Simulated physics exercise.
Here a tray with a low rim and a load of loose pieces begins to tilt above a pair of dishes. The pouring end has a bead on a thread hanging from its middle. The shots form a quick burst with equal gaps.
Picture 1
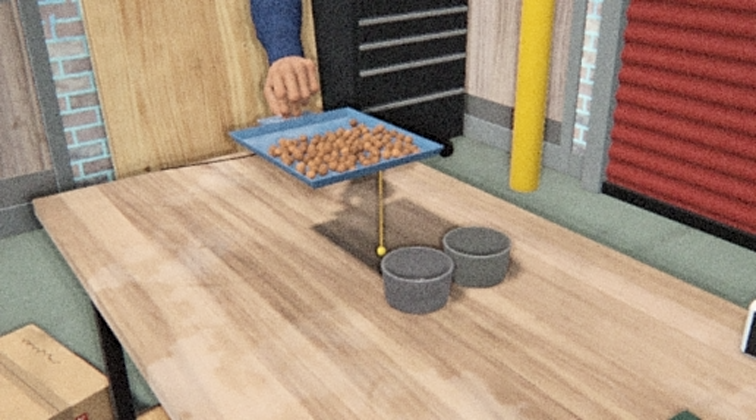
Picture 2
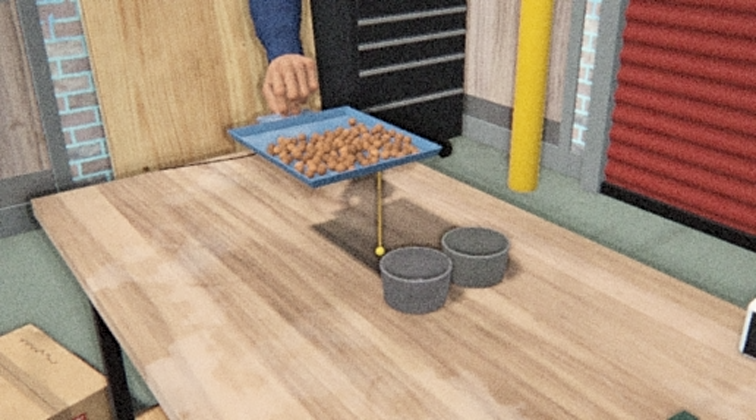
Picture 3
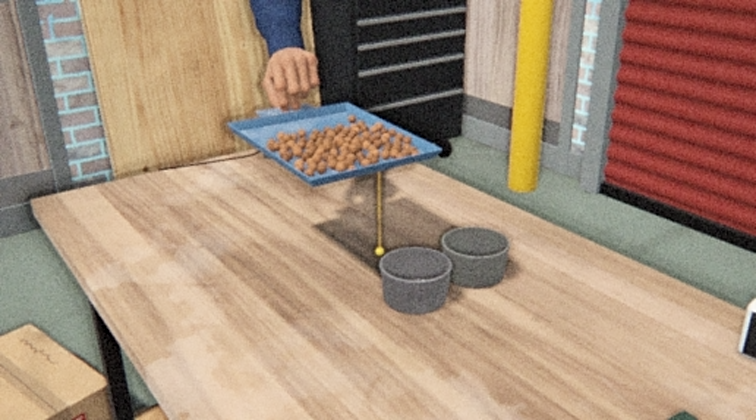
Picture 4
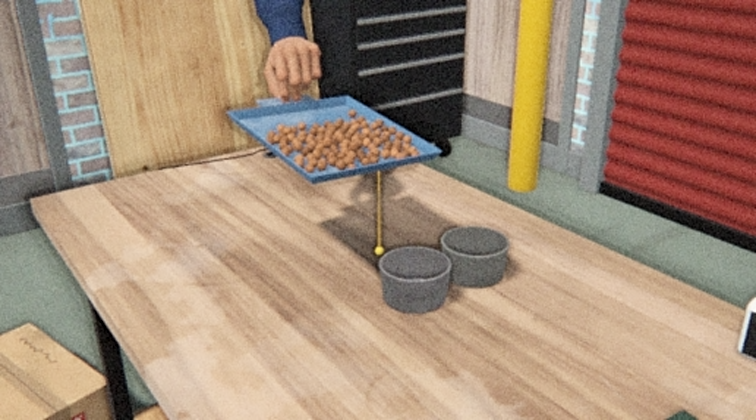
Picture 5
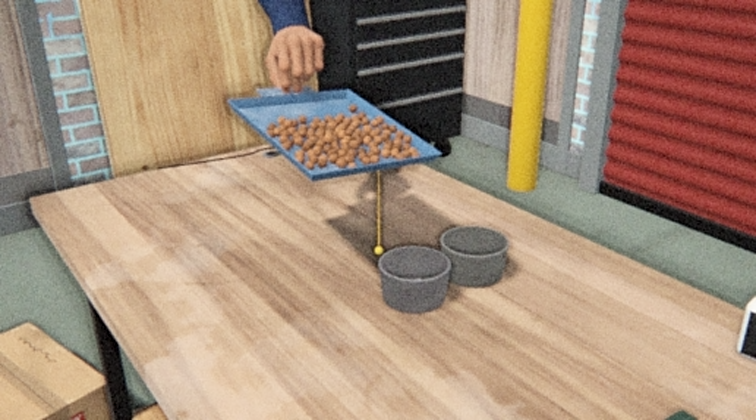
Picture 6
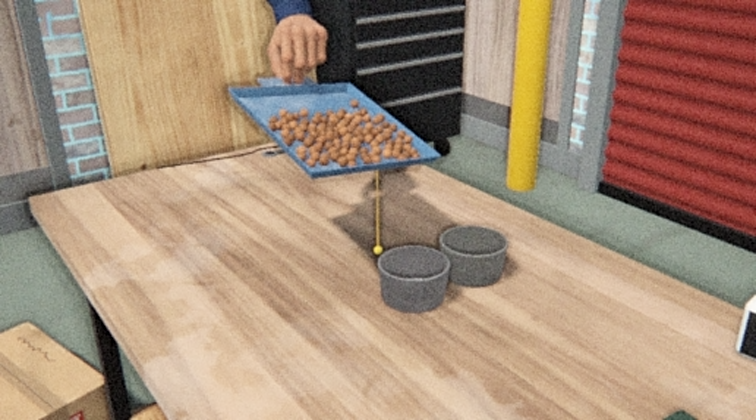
A hand slowly tilted a blue tray of hazelnuts above two gray dishes on a wooden table, raising its back edge while the right corner dipped slightly and the nuts stayed on the tray.
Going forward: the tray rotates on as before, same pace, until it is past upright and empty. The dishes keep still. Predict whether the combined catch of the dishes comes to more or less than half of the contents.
Most is saved.
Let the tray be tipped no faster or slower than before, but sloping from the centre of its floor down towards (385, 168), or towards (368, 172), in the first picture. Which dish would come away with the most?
I'd say the one to the left first, then the one to the left.
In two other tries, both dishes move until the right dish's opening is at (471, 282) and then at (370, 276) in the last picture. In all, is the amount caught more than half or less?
A minority, then a minority.
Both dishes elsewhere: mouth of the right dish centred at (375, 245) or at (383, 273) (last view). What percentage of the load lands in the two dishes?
Roughly 0% on the first try and 10% on the second.
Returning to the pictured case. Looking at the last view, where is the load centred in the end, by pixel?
The centre comes to rest close to (430, 281).
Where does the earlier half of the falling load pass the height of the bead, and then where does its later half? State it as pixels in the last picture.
Around (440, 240), followed by around (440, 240).
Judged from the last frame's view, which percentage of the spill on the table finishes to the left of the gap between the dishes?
I reckon around 70 per cent.
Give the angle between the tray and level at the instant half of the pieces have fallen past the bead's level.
Close to 85 degrees, I reckon.
Soon after the last picture, tray tipped steeply; all on the tray.
A little later, tray tipped past a quarter turn; about a third in the left dish; about a quarter in the right dish; about a quarter outside both; a stray few in the air.
Later still, tray tipped past a quarter turn; about a third in the left dish; about a quarter in the right dish; about a quarter outside both.
At rest, tray tipped past a quarter turn; about a third in the left dish; about a quarter in the right dish; about a quarter outside both.
